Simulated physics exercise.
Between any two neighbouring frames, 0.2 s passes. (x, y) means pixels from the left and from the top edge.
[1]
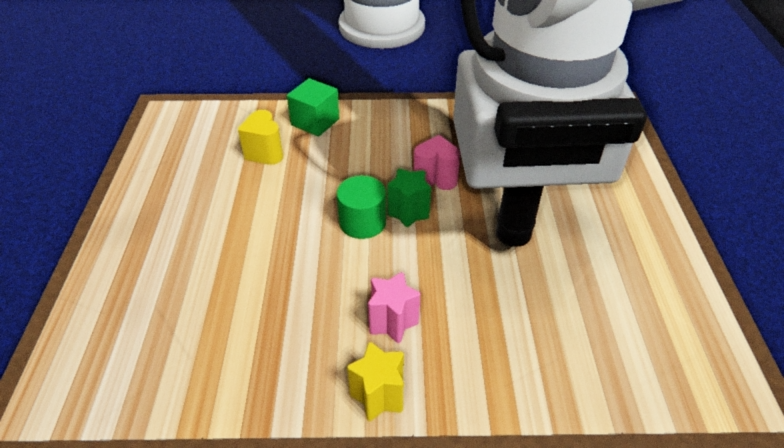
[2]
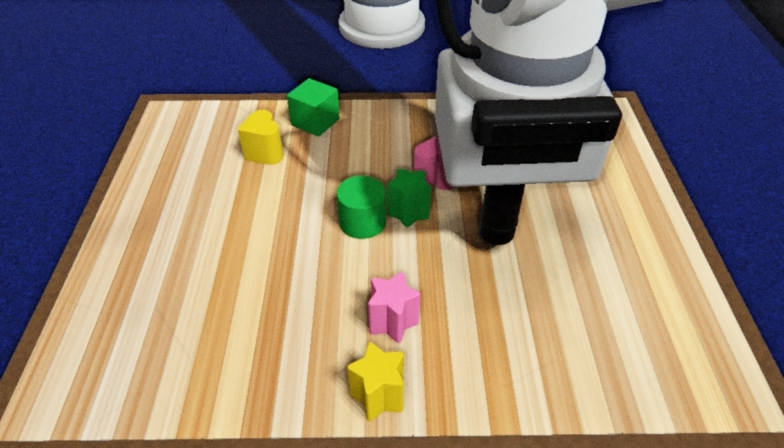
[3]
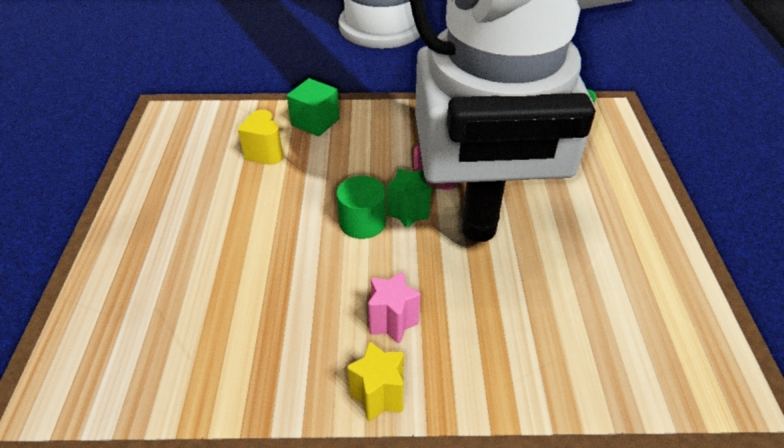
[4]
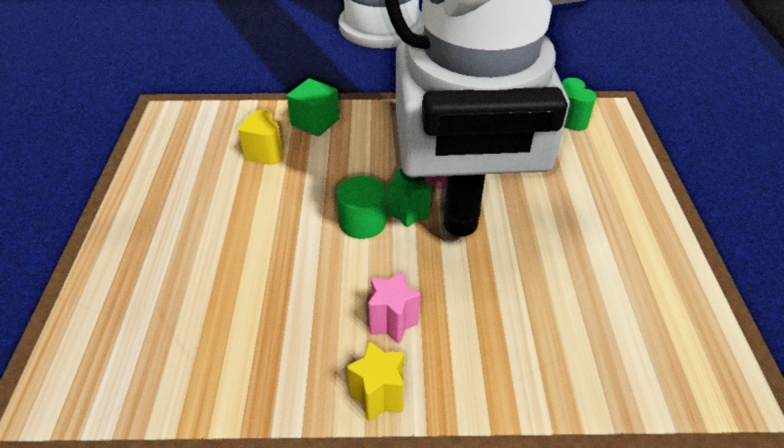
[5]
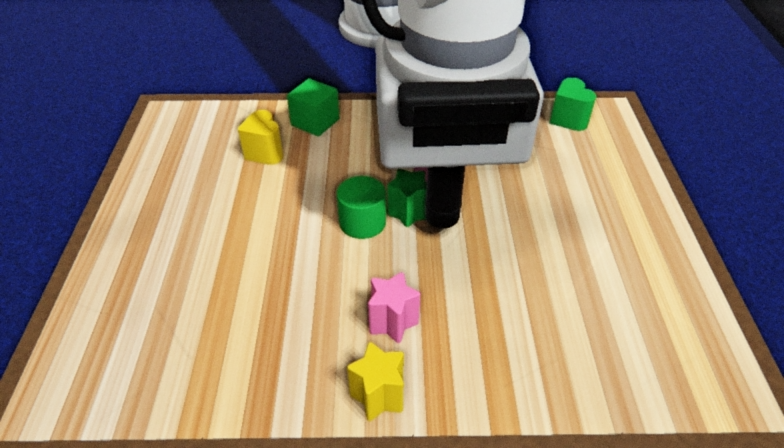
A robot arm with a black bar pointing down starts right of the green star on a striped wooden board and slides steadily left, close to the star's side. Its body gradually covers the pink heart behind it and uncovers a green block at the upper right, while the blocks stay still.
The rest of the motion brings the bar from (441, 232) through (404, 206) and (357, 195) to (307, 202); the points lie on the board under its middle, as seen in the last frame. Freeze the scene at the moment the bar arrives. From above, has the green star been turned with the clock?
Yes - that is the case.
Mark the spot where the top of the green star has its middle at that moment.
It will likely be found at (327, 146).
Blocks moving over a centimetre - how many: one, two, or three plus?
The count will be 1.
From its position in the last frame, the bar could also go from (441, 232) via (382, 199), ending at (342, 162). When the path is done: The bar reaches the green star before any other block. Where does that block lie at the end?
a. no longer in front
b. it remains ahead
Letter b.
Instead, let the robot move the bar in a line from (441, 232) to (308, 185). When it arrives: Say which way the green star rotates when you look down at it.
Clockwise from above.
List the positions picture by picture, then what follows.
In the first picture, tip of the bar (513, 235), middles of tops, green disc (361, 191), green star (410, 181), pink heart (438, 148).
In the second picture, bar (497, 234), nothing pushed.
In the third picture, bar (479, 231), nothing pushed.
In the fourth picture, bar (460, 225), nothing pushed.
In the fifth picture, bar (442, 218), green disc (361, 191), green star (410, 181), pink heart hidden.
On the path given first. One third of the way, bar (403, 191); green star (379, 161), turned 20° anticlockwise.
Two thirds of the way, bar (356, 181); green disc (354, 192); green star (338, 147).
At the end, bar (305, 188); green disc (354, 192); green star (327, 146), turned 30° clockwise; pink heart unmoved.
